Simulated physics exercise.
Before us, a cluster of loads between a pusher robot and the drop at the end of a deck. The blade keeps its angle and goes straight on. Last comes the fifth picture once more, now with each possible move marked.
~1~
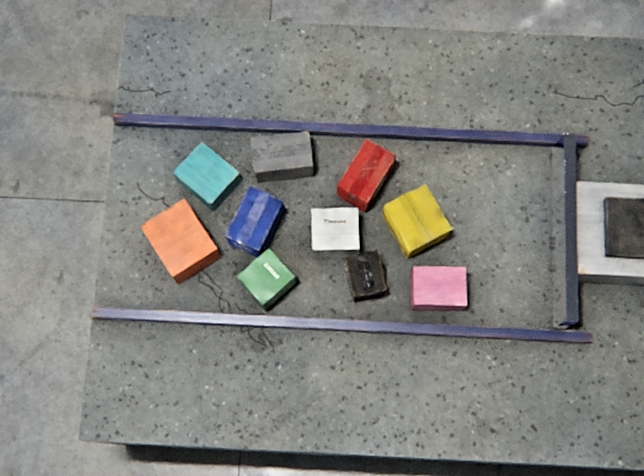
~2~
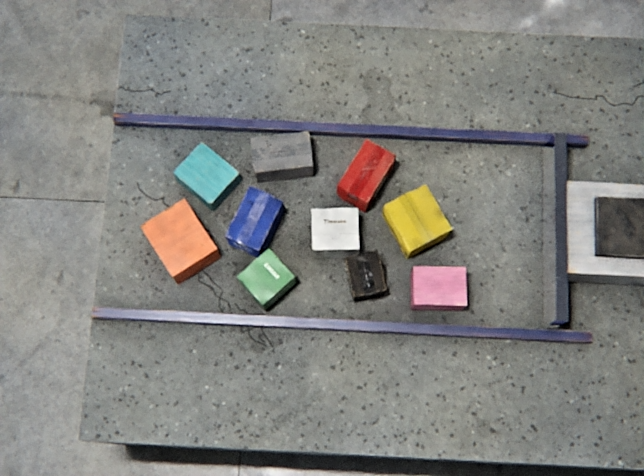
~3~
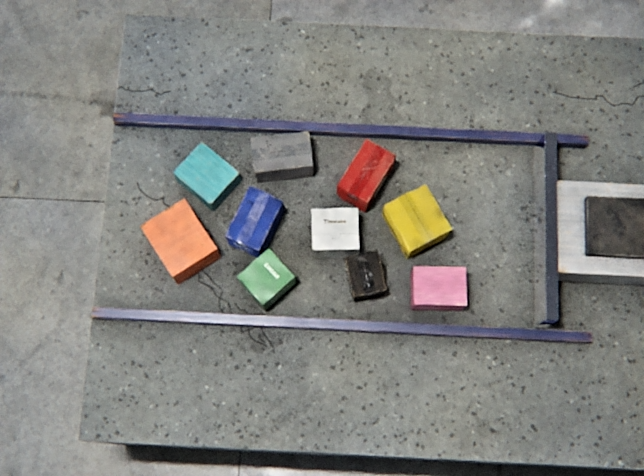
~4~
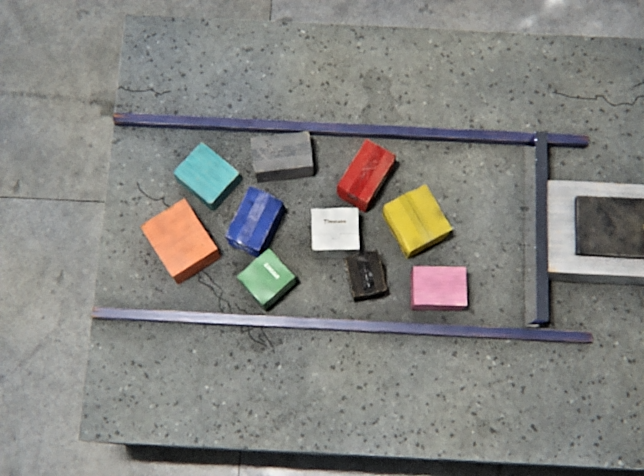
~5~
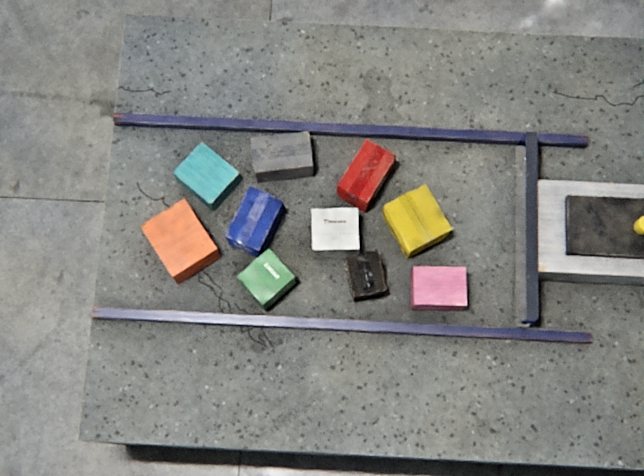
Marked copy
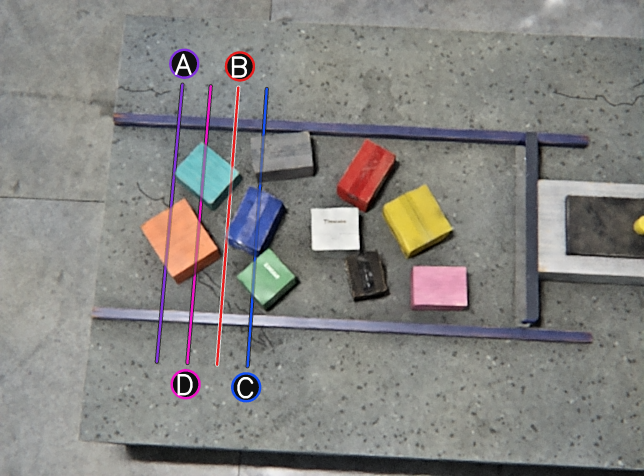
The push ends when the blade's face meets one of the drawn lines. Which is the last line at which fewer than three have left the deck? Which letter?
Up to line B.
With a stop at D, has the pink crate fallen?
No.
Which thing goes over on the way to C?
It is the orange crate.
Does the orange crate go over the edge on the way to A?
Yes.
On the copy, A at (170, 218); B at (228, 221); C at (258, 222); D at (199, 220).
On B. First, robot (494, 221); pink crate (385, 286); red parcel (362, 172).
Then, robot (385, 216); orange crate (146, 244); turquoise crate (171, 163).
Finally, robot (300, 211); orange crate over the edge; turquoise crate over the edge; two fallen.
By contrast, A drops seven; C is within the limit but short; D drops four.
